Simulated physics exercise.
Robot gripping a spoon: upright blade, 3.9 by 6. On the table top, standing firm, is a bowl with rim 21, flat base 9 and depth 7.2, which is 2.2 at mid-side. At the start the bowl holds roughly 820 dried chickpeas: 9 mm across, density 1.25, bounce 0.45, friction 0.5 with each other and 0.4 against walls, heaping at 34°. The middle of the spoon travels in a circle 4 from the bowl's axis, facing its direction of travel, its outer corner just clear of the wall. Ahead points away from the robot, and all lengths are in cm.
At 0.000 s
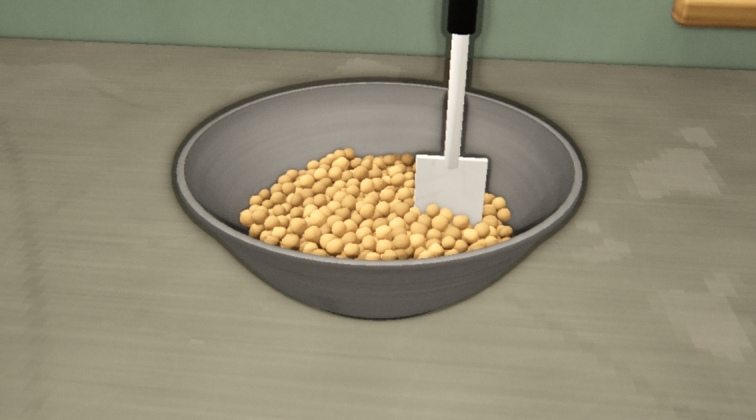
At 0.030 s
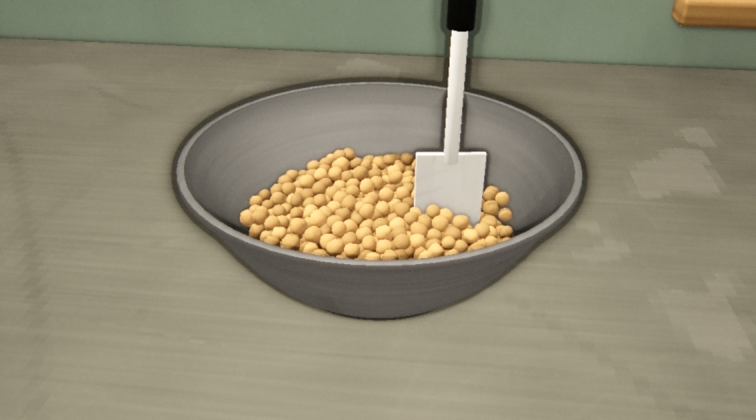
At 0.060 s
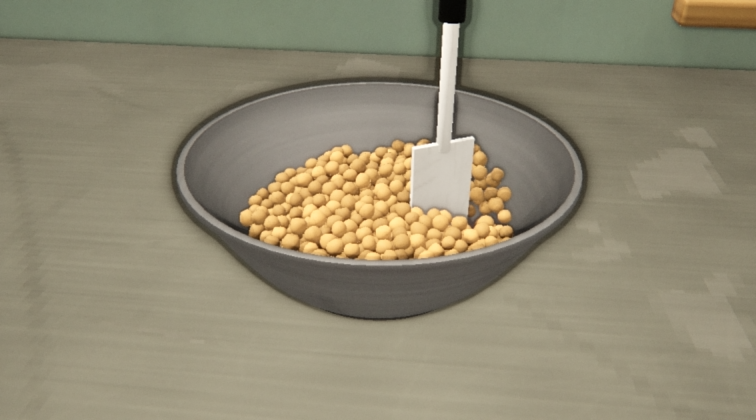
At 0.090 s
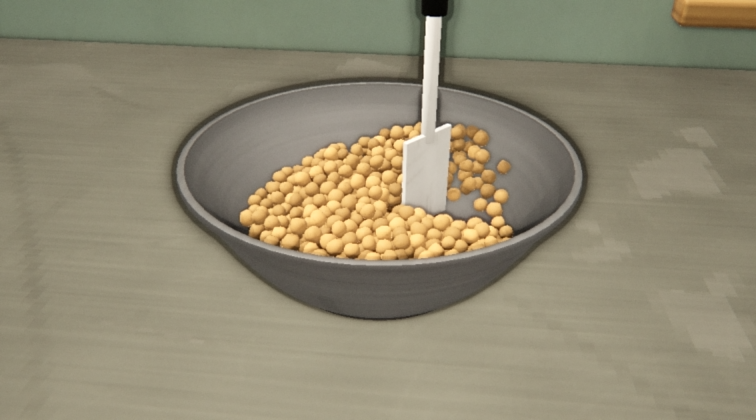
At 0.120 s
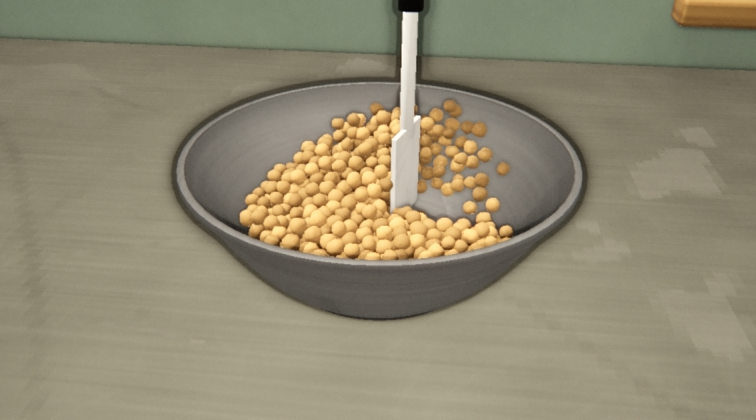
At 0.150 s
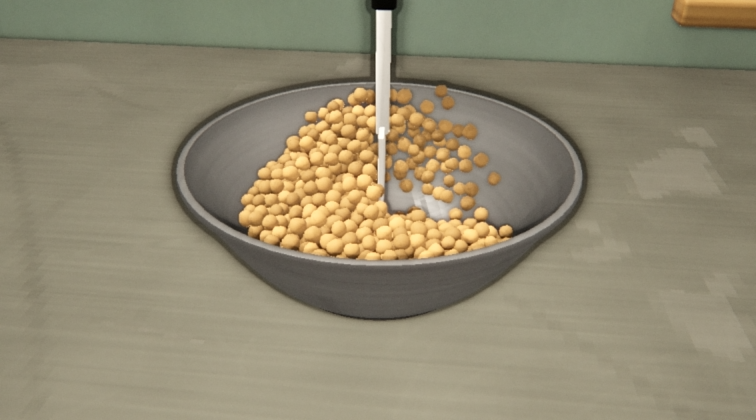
A wide gray bowl partly filled with tan, round chickpeas sits on a grayish, streaked table top before a green wall, seen from slightly above by a still camera. A white, flat-bladed utensil with a black handle stands upright in the chickpeas at the right. It barely shifts, then sweeps left and toward the back, turning edge-on, heaping chickpeas at the back left while others scatter behind it, baring some bowl.
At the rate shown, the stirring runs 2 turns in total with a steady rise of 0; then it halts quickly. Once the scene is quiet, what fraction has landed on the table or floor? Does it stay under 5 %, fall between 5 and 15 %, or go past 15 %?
It stays under 5 %.
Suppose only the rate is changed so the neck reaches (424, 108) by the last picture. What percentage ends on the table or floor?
Close to 0 in a hundred.
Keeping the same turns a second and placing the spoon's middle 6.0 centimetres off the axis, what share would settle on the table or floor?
Roughly 15 percent, I'd expect.
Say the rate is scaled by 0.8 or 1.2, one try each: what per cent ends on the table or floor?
Around 0 percent for the first try and 10 percent for the second.
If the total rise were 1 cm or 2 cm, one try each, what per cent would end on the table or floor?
First try about 0 per cent, second about 0 per cent.
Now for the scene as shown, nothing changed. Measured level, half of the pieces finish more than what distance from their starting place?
Near 9 cm.
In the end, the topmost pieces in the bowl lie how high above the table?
Height: Roughly 7.0 cm.
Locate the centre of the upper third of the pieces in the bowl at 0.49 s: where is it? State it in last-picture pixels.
The top third is centred near (475, 220) in the last picture.
After 0.49 s, 338° round, highest piece 8 above the table; 810 in the bowl, 8 on the table or floor, 3 in flight or on the tool.
After 0.83 s, 223° round, highest piece 8 above the table; 806 in the bowl, 15 on the table or floor.
After 1.20 s, 0° round, highest piece 7 above the table; 806 in the bowl, 15 on the table or floor.
After 1.90 s, 0° round, highest piece 7 above the table; 806 in the bowl, 15 on the table or floor.
At rest, 806 in the bowl, 15 on the table or floor. That is 2 % on the table or floor.
